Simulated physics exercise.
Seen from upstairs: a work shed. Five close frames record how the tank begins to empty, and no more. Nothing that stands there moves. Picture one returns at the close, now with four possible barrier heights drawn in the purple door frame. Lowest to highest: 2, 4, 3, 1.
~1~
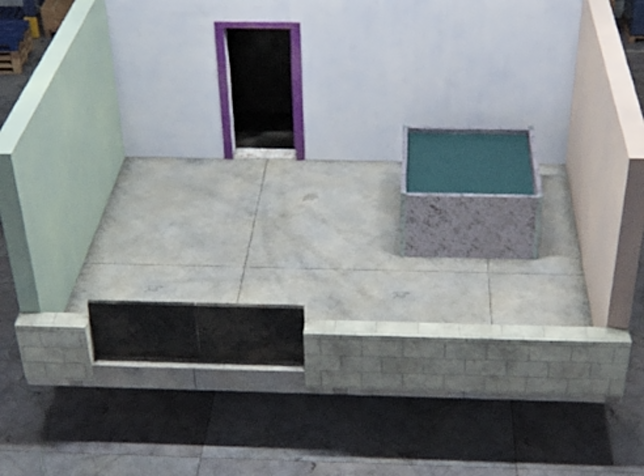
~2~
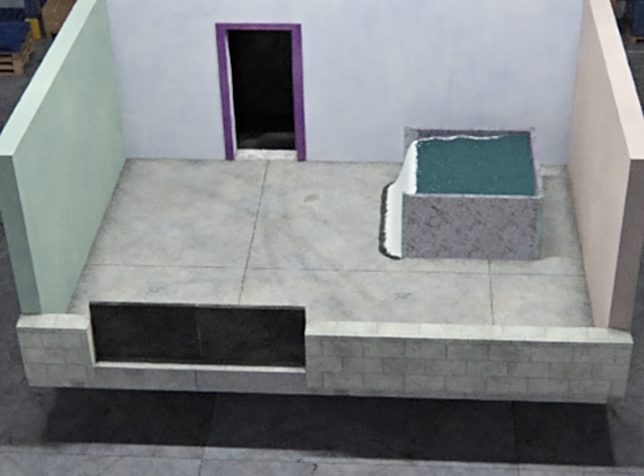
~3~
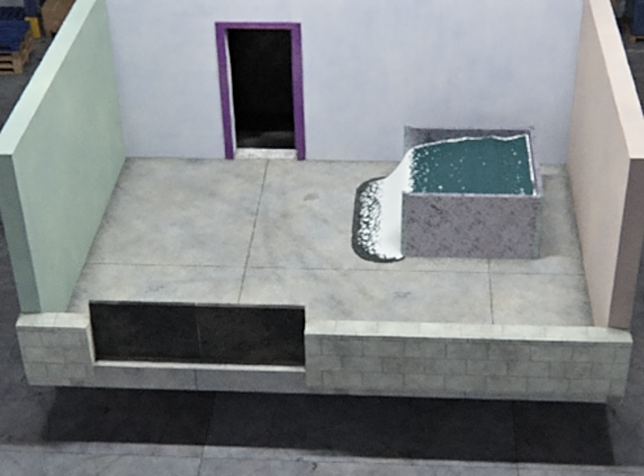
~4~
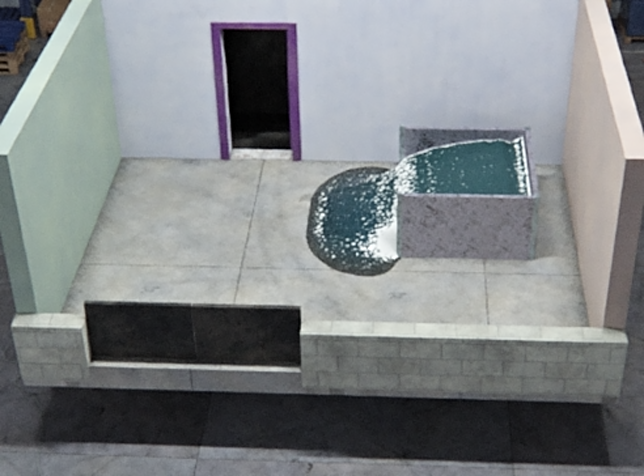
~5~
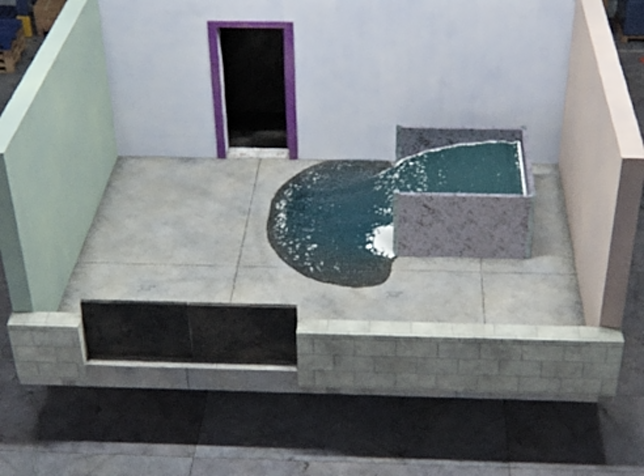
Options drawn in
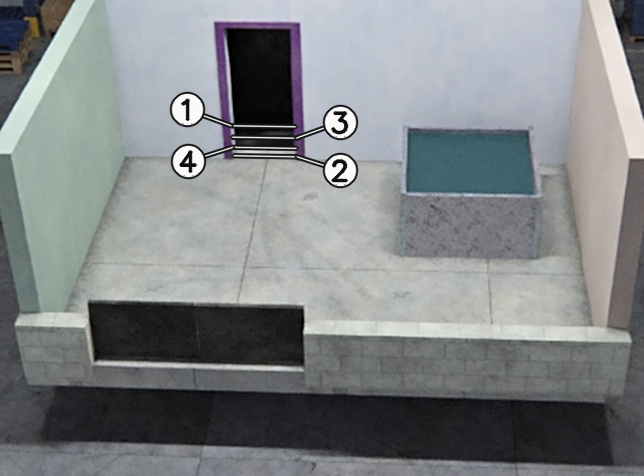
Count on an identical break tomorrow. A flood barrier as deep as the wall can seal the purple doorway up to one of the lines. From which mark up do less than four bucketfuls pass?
The limit is 4.
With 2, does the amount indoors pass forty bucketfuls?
No.
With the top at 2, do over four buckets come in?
Yes, it does.
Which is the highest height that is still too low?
The answer is 2.
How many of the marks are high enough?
Three of them.
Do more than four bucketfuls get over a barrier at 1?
No, not at all.
In white, 1 at (263, 126); 2 at (265, 156); 3 at (264, 137); 4 at (264, 147); from the bottom up 2, 4, 3, 1.
If 1 is chosen, nothing gets over.
If 2 is chosen, about 12 bucketfuls get in.
If 3 is chosen, nothing gets over.
If 4 is chosen, a splash gets over, under a bucket.
